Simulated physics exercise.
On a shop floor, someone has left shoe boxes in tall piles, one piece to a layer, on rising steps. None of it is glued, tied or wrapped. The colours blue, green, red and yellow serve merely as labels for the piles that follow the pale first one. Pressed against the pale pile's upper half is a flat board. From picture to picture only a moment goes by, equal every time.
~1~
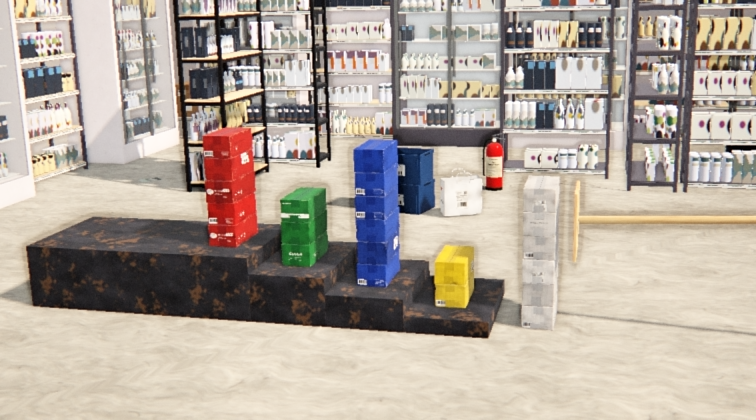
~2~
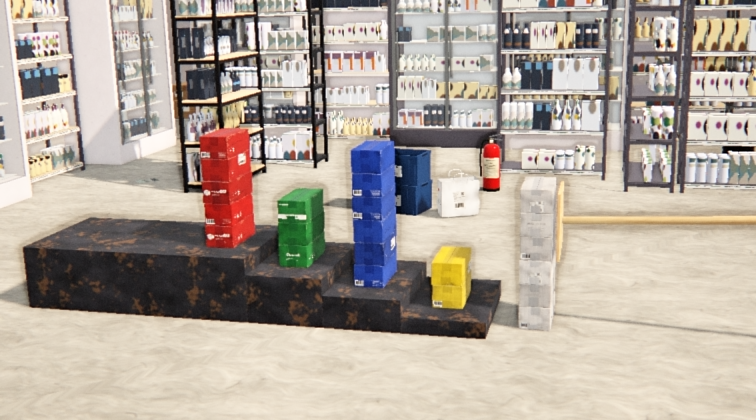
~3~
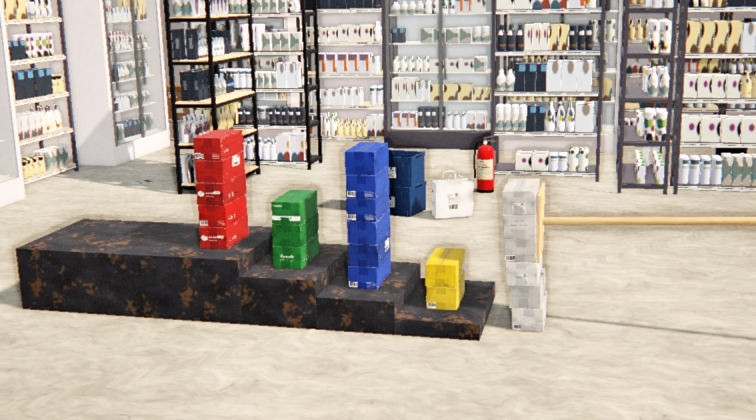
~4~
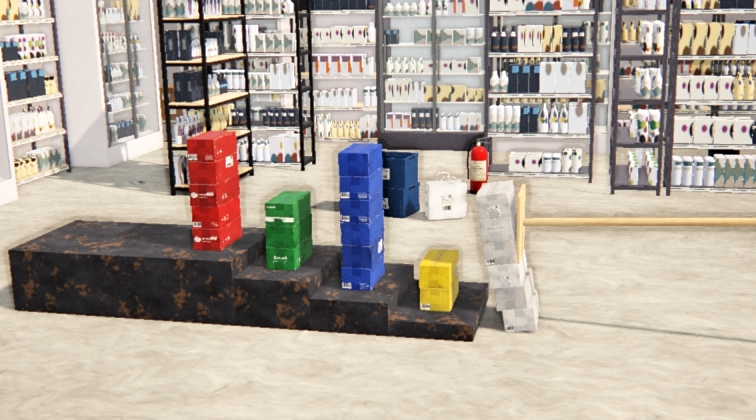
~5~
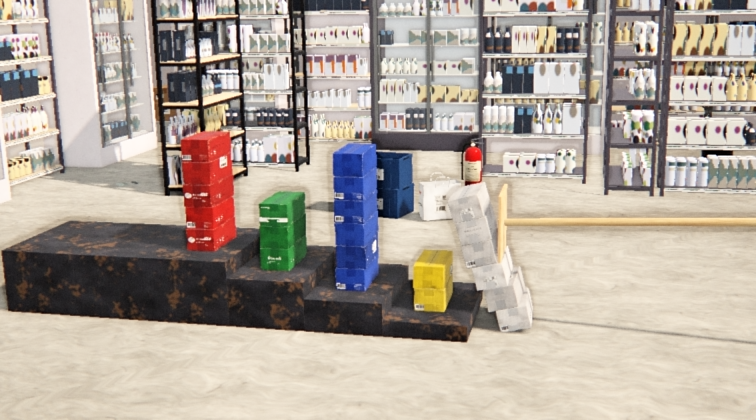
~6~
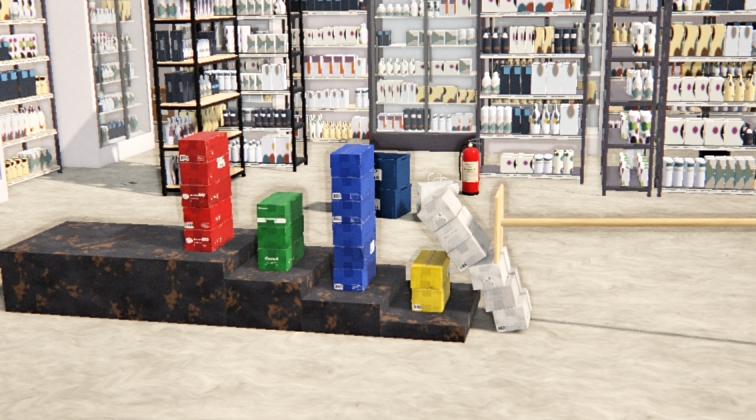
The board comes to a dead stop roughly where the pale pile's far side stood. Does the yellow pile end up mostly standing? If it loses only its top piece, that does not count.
Mostly unharmed.
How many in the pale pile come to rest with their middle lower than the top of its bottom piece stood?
1 in all.
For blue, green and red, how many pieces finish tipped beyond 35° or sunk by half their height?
Blue 0, green 0, red 0.
Shortly afterwards, 3 of the pale pile down; none of the 2 yellow boxes down (0 of 16 in all colours); top yellow box unmoved.
Next, 3 of the pale pile down; none of the 2 yellow boxes down (0 of 16 in all colours); top yellow box a little from its place.
In the end, 3 of the pale pile down; none of the 2 yellow boxes down (0 of 16 in all colours); top yellow box a little from its place; top blue box unmoved. From the last view, middles, top yellow box near (427, 269), top blue box near (353, 160).
